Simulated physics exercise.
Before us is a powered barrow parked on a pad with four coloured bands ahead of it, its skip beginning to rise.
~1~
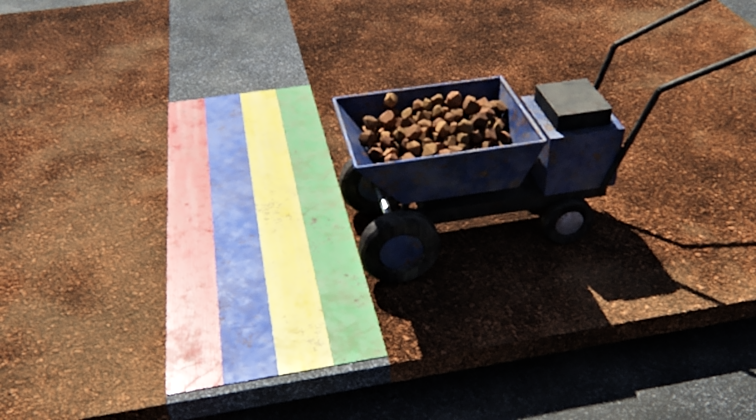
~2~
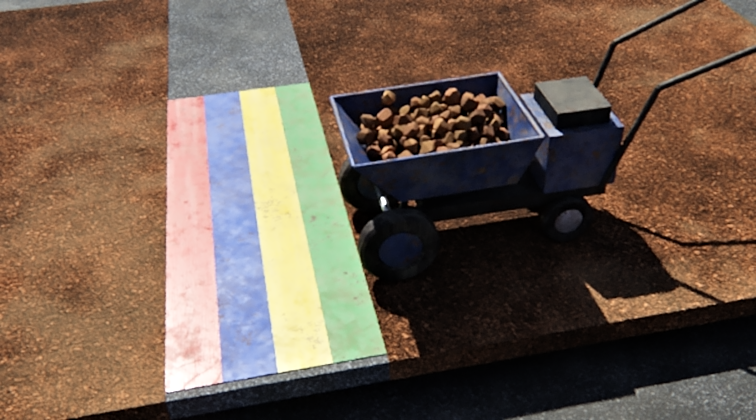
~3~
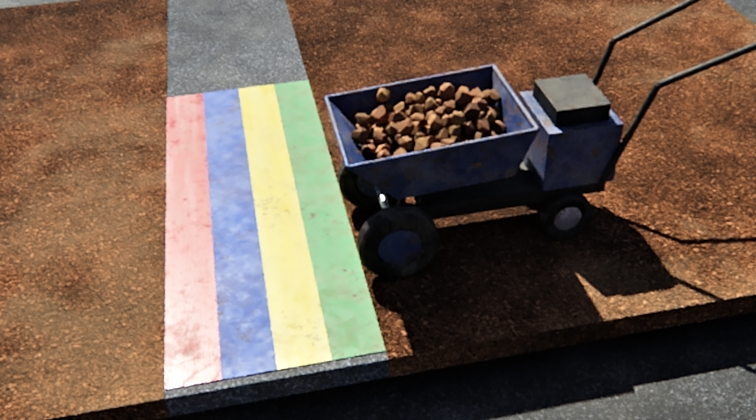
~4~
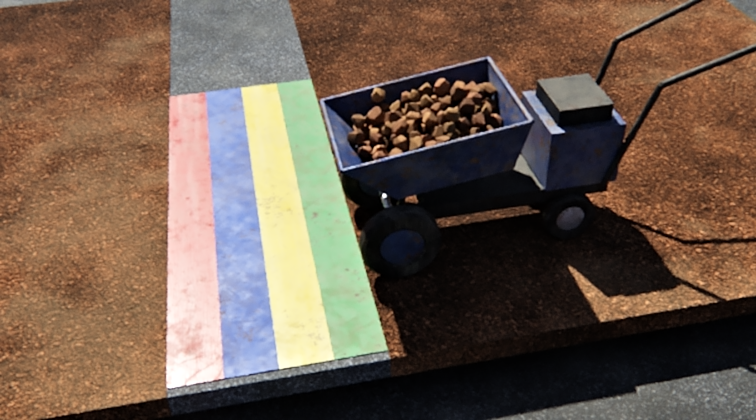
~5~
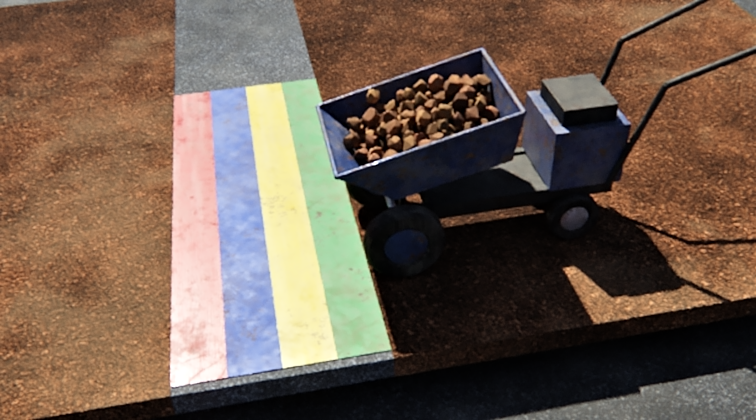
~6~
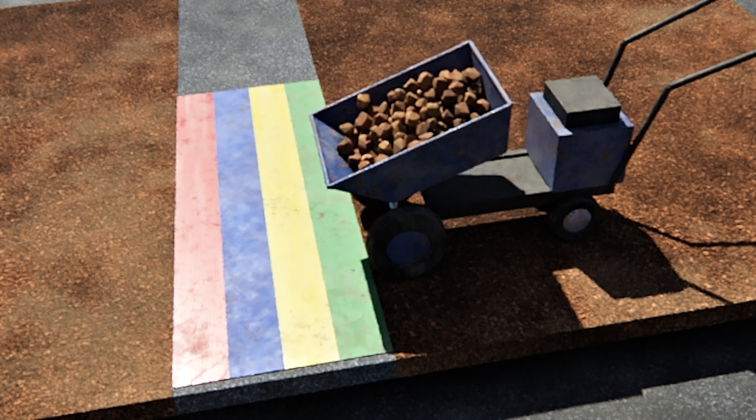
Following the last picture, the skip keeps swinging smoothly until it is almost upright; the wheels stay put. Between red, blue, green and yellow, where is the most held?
On blue.
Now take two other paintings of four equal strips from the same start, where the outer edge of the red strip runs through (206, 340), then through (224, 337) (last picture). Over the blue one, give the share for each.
The first gives around 40 %, the second around 30 %.
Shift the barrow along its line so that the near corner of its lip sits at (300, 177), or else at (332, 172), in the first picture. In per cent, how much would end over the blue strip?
About 10 and 30 per cent.
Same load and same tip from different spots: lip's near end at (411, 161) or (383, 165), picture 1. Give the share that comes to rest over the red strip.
That works out to 0 per cent for the first position and 10 per cent for the second.
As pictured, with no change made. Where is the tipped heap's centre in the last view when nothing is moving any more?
About (244, 257).
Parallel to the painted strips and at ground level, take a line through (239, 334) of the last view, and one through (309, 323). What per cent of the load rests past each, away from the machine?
30 and 80 in a hundred.
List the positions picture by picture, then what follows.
Lip of the skip at (357, 169), level; top of the load at (440, 125), clay clods; green strip at (350, 316); yellow strip at (299, 325); blue strip at (246, 333); red strip at (193, 342), in the first frame.
Lip of the skip at (354, 168), level; top of the load at (438, 122), in the second frame.
Lip of the skip at (348, 168), tipped barely; top of the load at (433, 118), in the third frame.
Lip of the skip at (343, 172), tipped a little; top of the load at (464, 108), in the fourth frame.
Lip of the skip at (337, 178), tipped a little; top of the load at (459, 102), in the fifth frame.
Lip of the skip at (329, 187), tipped clearly; top of the load at (449, 99); green strip at (356, 311); yellow strip at (305, 319); blue strip at (253, 327); red strip at (200, 336), in the sixth frame.
Soon, skip tipped steeply; all in the skip.
A while on, skip tipped right over; about two thirds in the skip; a small part over the yellow strip; about a quarter over the blue strip.
Towards the end, skip tipped right over; about a quarter in the skip; a small part over the yellow strip; about a third over the blue strip; about a quarter over the red strip; a small part off the paint.
Finally, skip tipped right over; about a quarter in the skip; none over the green strip; a small part over the yellow strip; about a third over the blue strip; about a quarter over the red strip; a small part off the paint.
